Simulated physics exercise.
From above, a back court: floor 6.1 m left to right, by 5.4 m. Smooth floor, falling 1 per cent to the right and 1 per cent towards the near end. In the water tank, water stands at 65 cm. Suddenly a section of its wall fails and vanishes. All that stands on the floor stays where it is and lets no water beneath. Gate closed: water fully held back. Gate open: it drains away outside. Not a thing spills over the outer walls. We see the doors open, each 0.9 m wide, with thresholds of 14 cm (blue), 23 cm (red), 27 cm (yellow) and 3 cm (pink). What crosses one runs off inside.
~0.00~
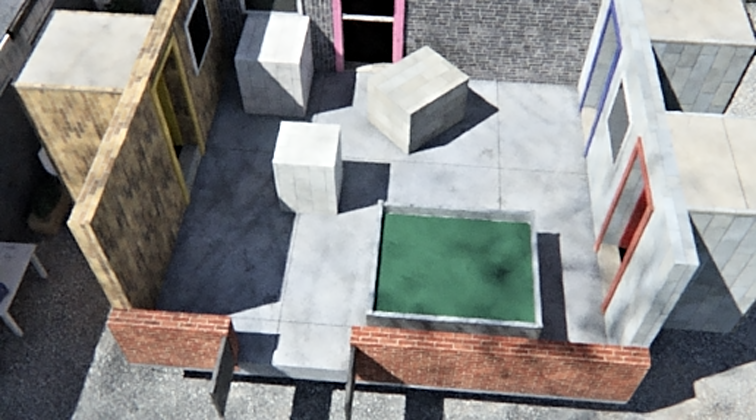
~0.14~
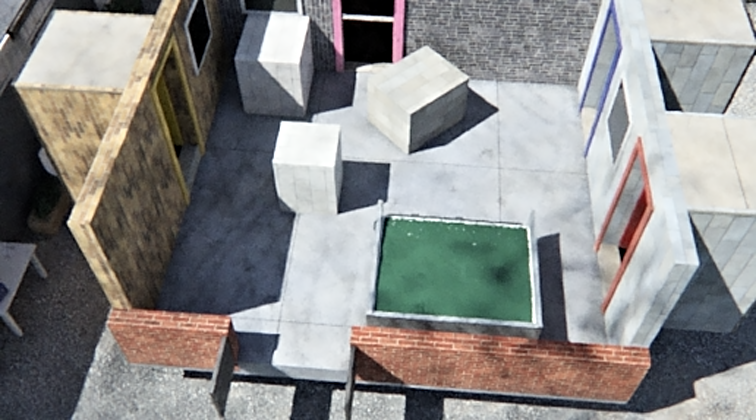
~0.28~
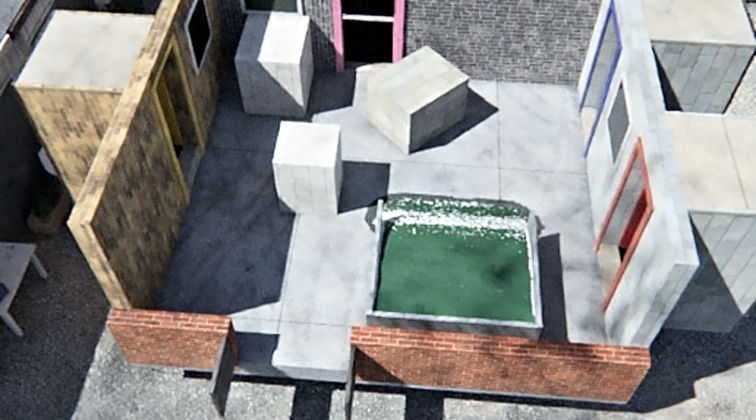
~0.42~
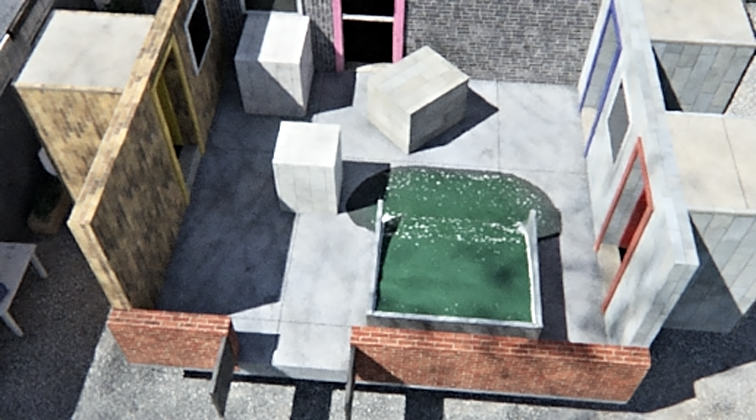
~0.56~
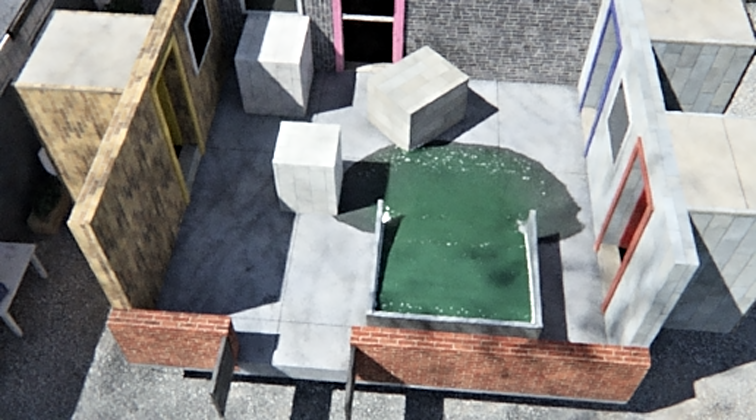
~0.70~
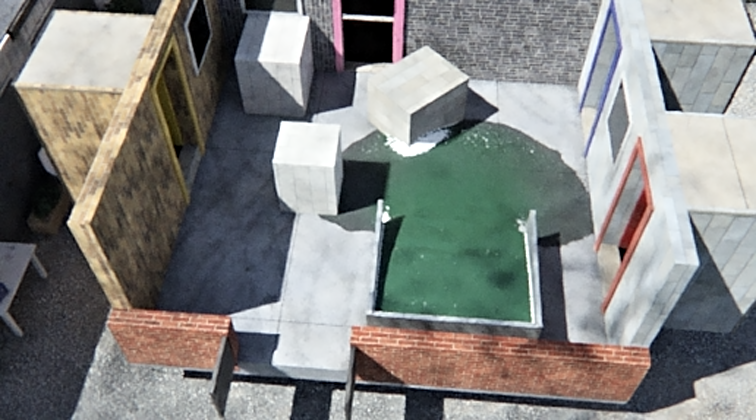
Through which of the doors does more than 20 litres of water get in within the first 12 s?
Outcome: At the blue door the limit will be crossed. At the red door the limit will not be crossed. At the yellow door the limit will not be crossed. At the pink door the limit will be crossed.
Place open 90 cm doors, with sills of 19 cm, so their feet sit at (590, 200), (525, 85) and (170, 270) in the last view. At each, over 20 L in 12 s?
Note, doorways in listed order: Stays short, goes beyond, stays short.
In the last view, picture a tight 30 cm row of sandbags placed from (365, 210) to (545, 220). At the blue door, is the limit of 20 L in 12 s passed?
Limit check - blue: Pass, within.
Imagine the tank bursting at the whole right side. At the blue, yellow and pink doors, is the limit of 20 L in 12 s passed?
Blue door doesn't reach it, yellow door doesn't reach it, pink door doesn't reach it.
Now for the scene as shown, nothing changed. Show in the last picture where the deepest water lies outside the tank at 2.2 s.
Close to pixel (539, 90).
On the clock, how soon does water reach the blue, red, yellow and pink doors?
So, blue at 1.0 s, then red at 3.0 s, yellow at 3.2 s, and pink at 2.0 s.
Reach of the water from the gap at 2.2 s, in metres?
Distance: Approx. 4.0 m.
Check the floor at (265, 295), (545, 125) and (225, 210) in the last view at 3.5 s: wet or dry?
Listed in sequence, the spots are bone dry, drenched and bone dry.
After 1.4 s water covers 40 % of the floor and is deepest (36 cm) near (419, 153); blue door 10 cm at the sill, 0 L in, red door not reached, yellow door not reached, pink door not reached.
After 2.2 s water covers 45 % of the floor and is deepest (50 cm) near (539, 90); blue door 25 cm at the sill, 3 L in, red door not reached, yellow door not reached, pink door 6 cm at the sill, 0 L in.
After 3.5 s water covers 60 % of the floor and is deepest (25 cm) near (444, 99); blue door 25 cm at the sill, 97 L in, red door 2 cm at the sill, 0 L in, yellow door 4 cm at the sill, 0 L in, pink door 13 cm at the sill, 33 L in.
After 7.0 s water covers 90 % of the floor and is deepest (21 cm) near (594, 313); blue door 10 cm at the sill, 127 L in, red door 9 cm at the sill, 0 L in, yellow door 6 cm at the sill, 0 L in, pink door 5 cm at the sill, 120 L in.
After 12.0 s water covers 95 % of the floor and is deepest (11 cm) near (586, 372); blue door 8 cm at the sill, 127 L in, red door 10 cm at the sill, 0 L in, yellow door 2 cm at the sill, 0 L in, pink door 3 cm at the sill, 123 L in.
